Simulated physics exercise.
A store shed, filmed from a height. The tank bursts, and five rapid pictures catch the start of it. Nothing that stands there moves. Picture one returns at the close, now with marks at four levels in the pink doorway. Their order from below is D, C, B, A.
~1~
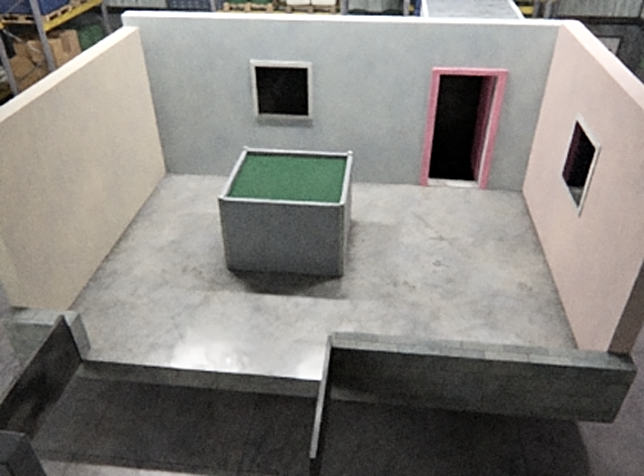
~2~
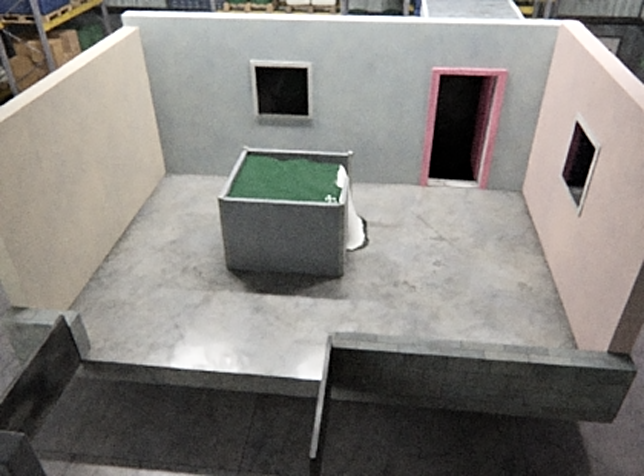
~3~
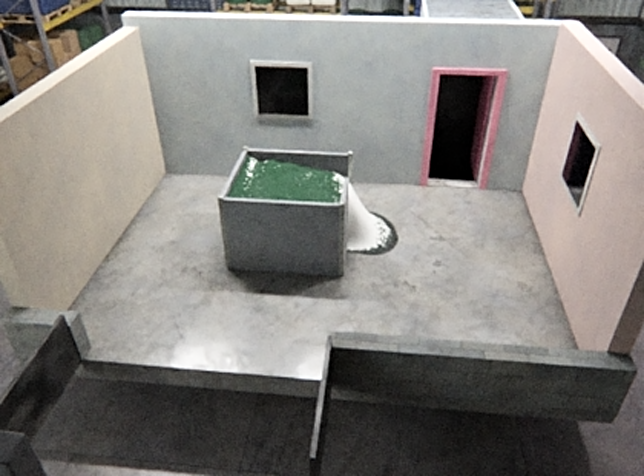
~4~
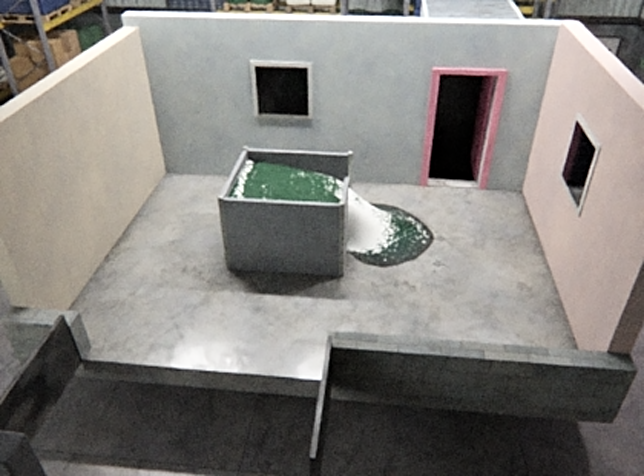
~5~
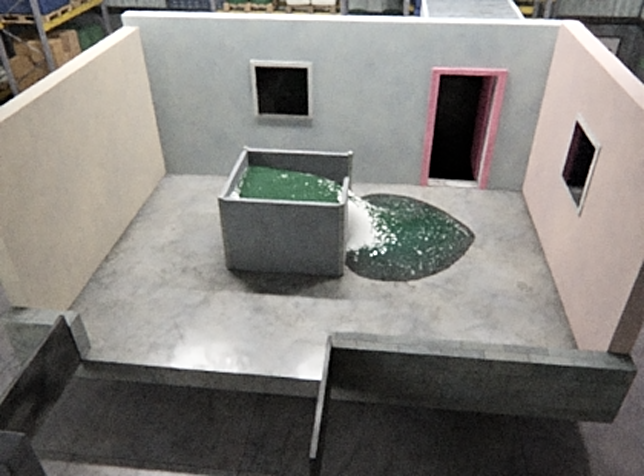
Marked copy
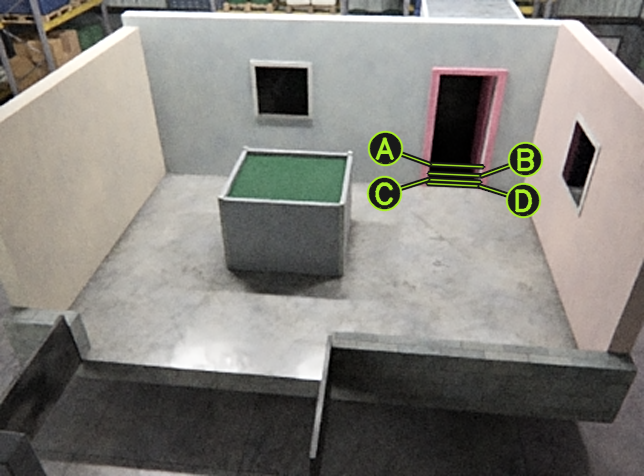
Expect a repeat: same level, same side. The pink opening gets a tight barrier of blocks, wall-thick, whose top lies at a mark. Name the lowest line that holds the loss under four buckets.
Height B just does it.
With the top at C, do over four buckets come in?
Yes.
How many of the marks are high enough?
Two.
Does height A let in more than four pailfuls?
No.
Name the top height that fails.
That is height C.
On the marked copy, A at (456, 165); B at (455, 174); C at (454, 180); D at (453, 184); from the bottom up D, C, B, A.
If A is chosen, nothing gets over.
If B is chosen, a bucket or two gets in.
If C is chosen, some 15 bucketfuls get in.
If D is chosen, dozens of bucketfuls pour in.
